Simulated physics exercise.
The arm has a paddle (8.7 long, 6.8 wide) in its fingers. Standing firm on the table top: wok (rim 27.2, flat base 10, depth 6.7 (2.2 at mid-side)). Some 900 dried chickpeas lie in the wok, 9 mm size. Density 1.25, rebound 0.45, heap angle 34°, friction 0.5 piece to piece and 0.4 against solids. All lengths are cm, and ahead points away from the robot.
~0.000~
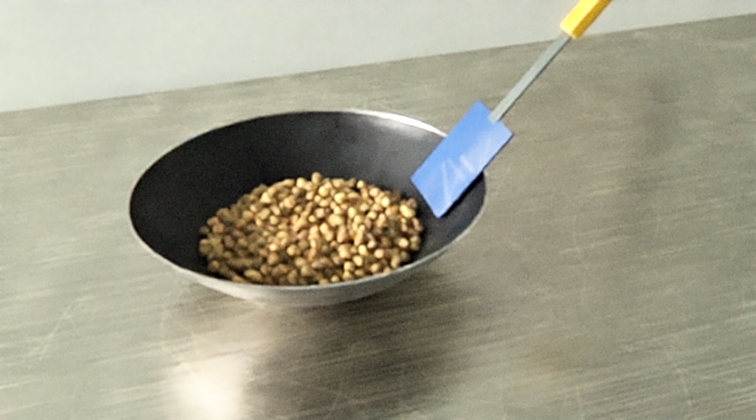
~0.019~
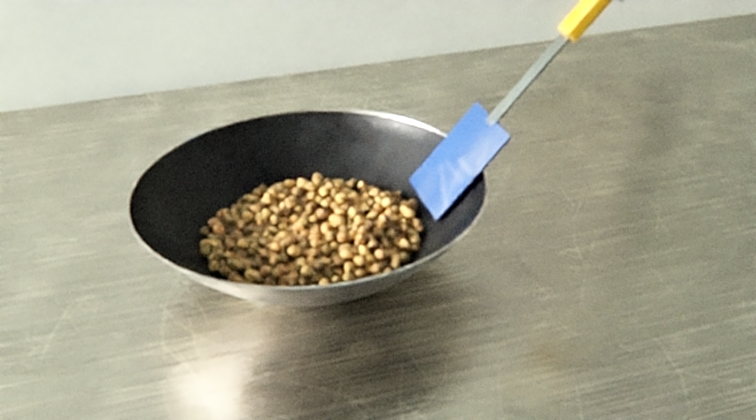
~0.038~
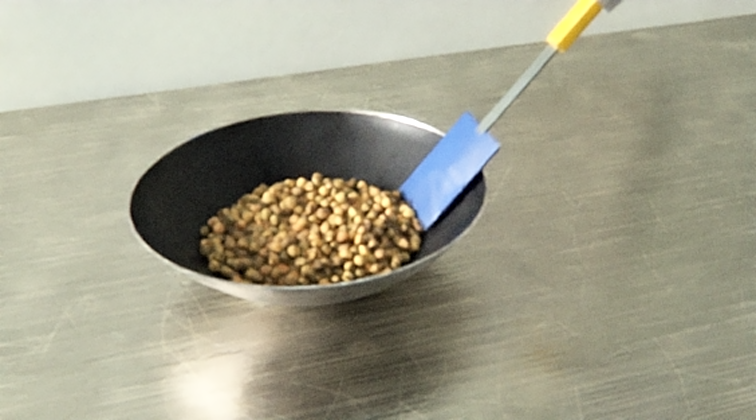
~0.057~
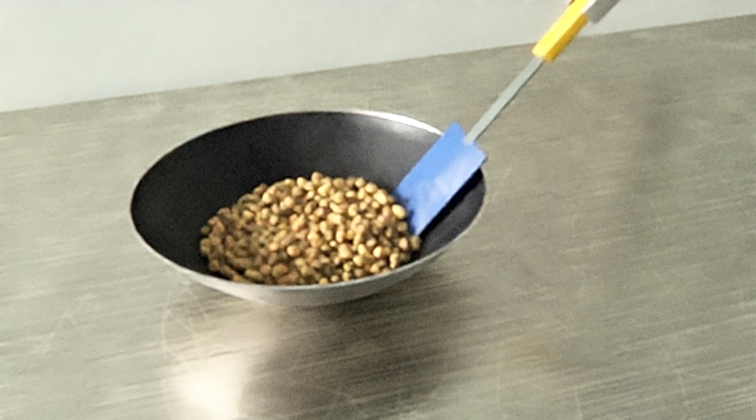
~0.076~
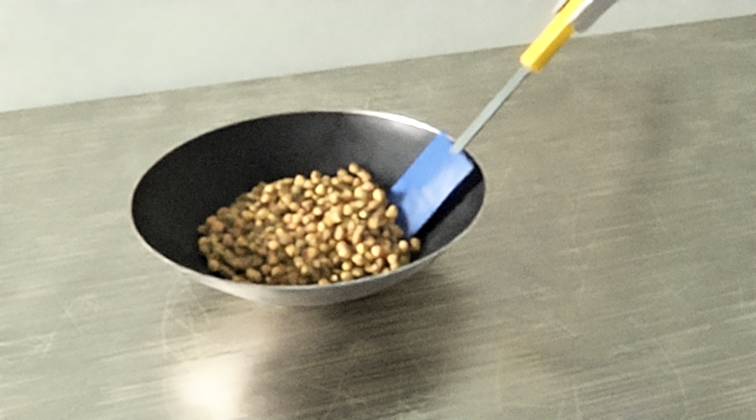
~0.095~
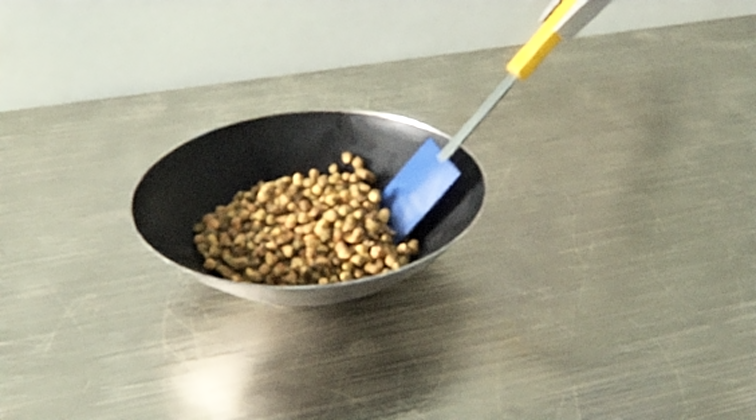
On a brushed metal table top, a blue paddle with a yellow handle moves down and left, pushing chickpeas across a dark wok.
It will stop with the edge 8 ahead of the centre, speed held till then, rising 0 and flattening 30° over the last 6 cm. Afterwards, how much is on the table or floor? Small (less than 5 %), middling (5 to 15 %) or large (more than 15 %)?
Share on the table or floor: Small (less than 5 %).
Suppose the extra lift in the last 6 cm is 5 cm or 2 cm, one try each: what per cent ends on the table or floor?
About 5 and 5 per cent.
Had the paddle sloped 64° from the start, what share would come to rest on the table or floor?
Then about 5 per cent.
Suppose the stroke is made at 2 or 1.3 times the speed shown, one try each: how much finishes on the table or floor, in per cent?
About 15 and 5 per cent.
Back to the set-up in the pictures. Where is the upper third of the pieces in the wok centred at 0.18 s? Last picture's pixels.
Near (253, 230).
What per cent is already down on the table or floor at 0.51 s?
Roughly 2 per cent.
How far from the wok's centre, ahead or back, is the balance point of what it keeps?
Roughly 4.5 cm ahead.
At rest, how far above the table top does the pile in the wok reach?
About 8.0 cm.
After 0.18 s, sloping 47°, highest piece 5 above the table; 900 in the wok.
After 0.26 s, sloping 35°, highest piece 7 above the table; 900 in the wok.
After 0.51 s, sloping 17°, highest piece 8 above the table; 882 in the wok, 17 on the table or floor, 1 on the blade or in flight.
After 1.56 s, sloping 17°, highest piece 7 above the table; 882 in the wok, 18 on the table or floor.
In the end, 882 in the wok, 18 on the table or floor. That is 2 % on the table or floor.
